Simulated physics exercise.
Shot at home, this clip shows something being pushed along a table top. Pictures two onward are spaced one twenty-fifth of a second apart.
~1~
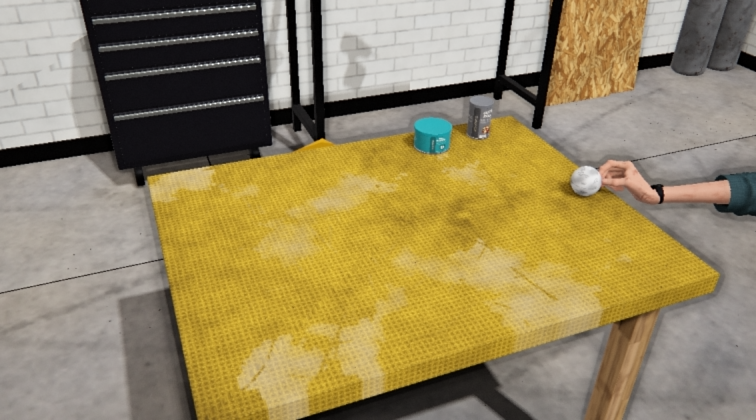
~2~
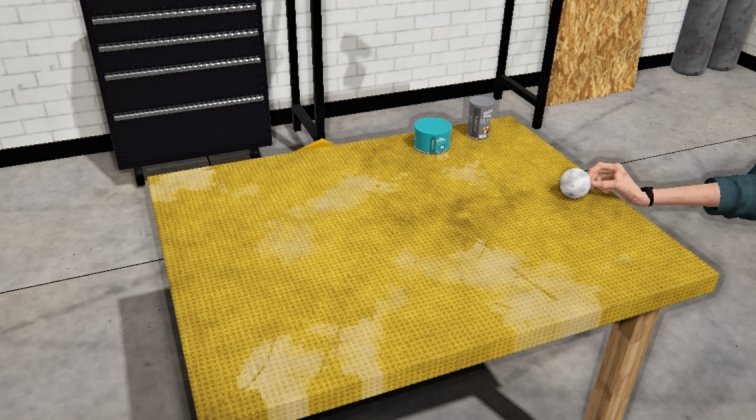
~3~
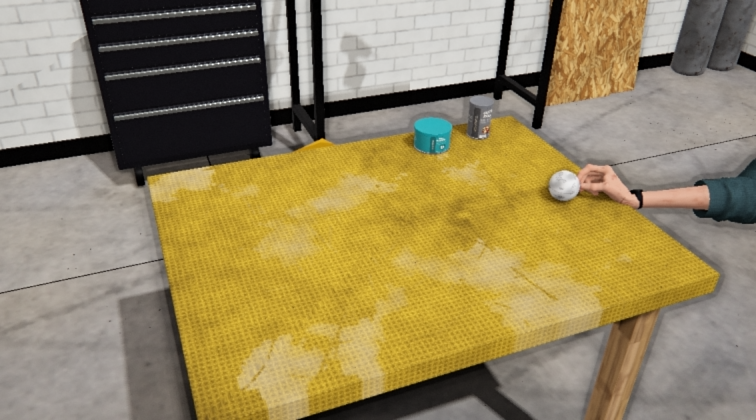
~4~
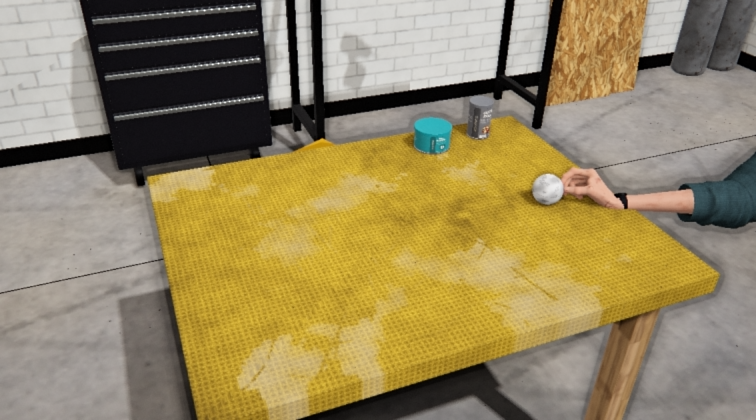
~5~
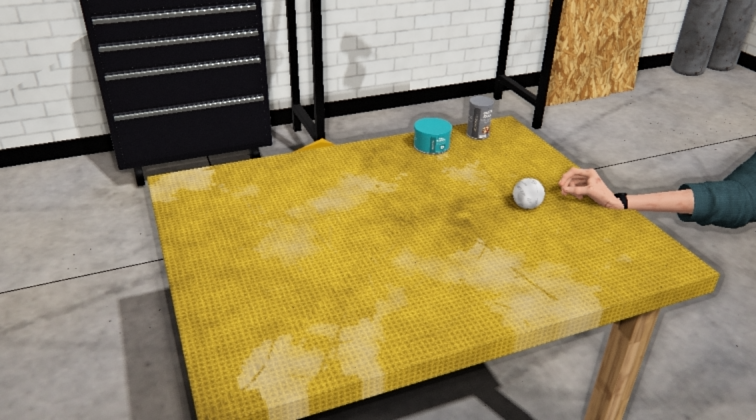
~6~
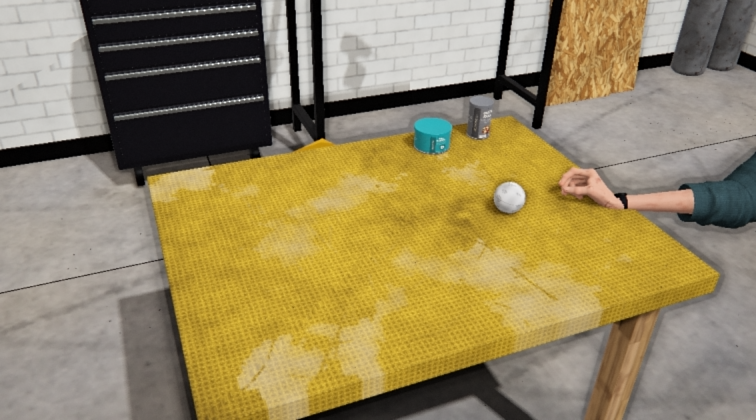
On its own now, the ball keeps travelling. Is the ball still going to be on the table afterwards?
No - oh, it parts company with the table this time.
Then, 0.40 s on from there, white ball shifted well along near (316, 239).
Then, 0.90 s on from there, white ball now off the table.
In the end, off the table, white ball.
